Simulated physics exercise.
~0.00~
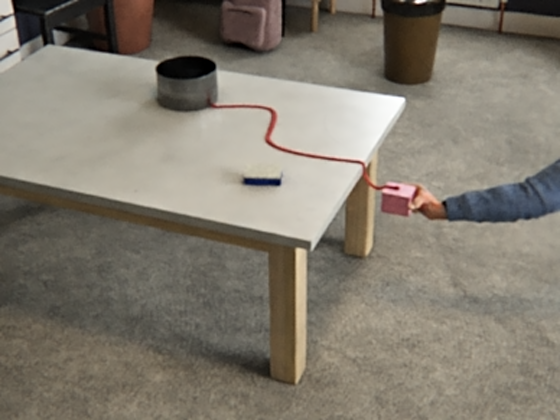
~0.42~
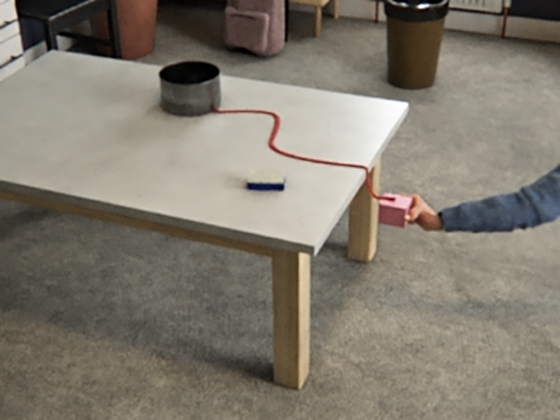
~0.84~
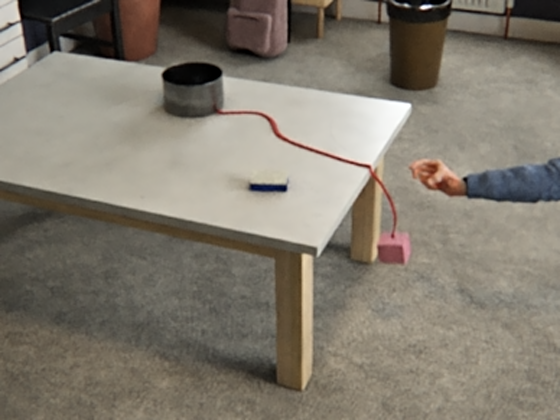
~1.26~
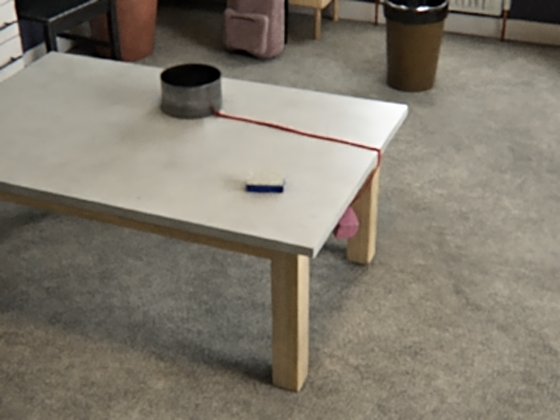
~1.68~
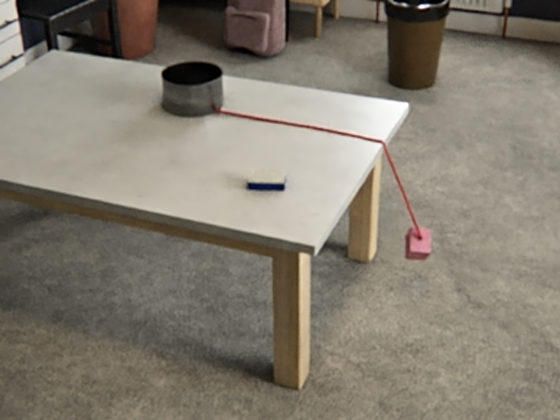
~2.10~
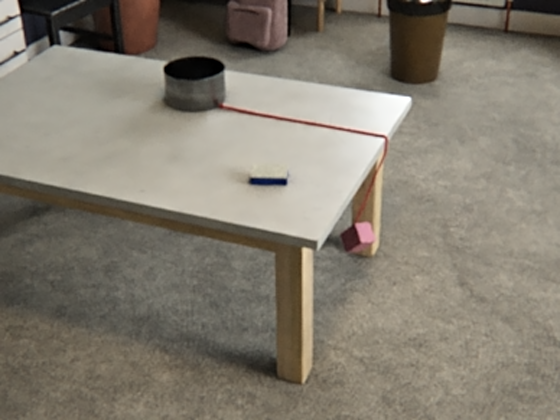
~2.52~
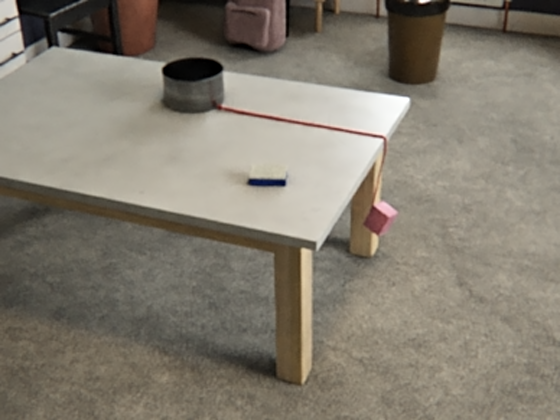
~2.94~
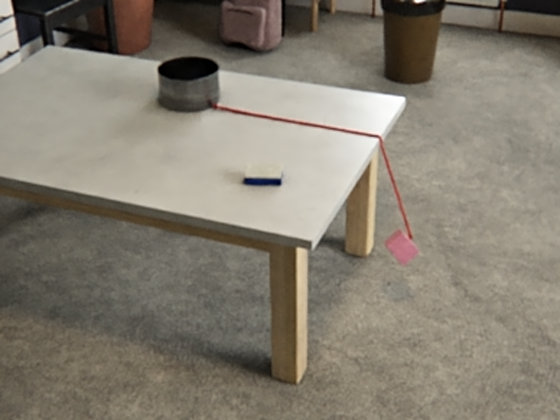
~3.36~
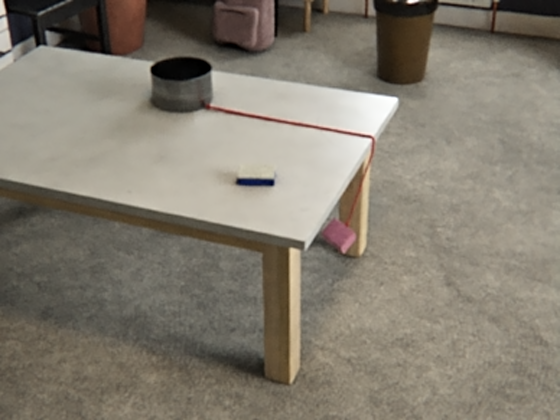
A pink block swung back and forth below the edge of a pale table after a hand let it go, held by a red ribbon running to a dark round pot. The pot and the small sponge stayed put on top, and the block was left hanging.
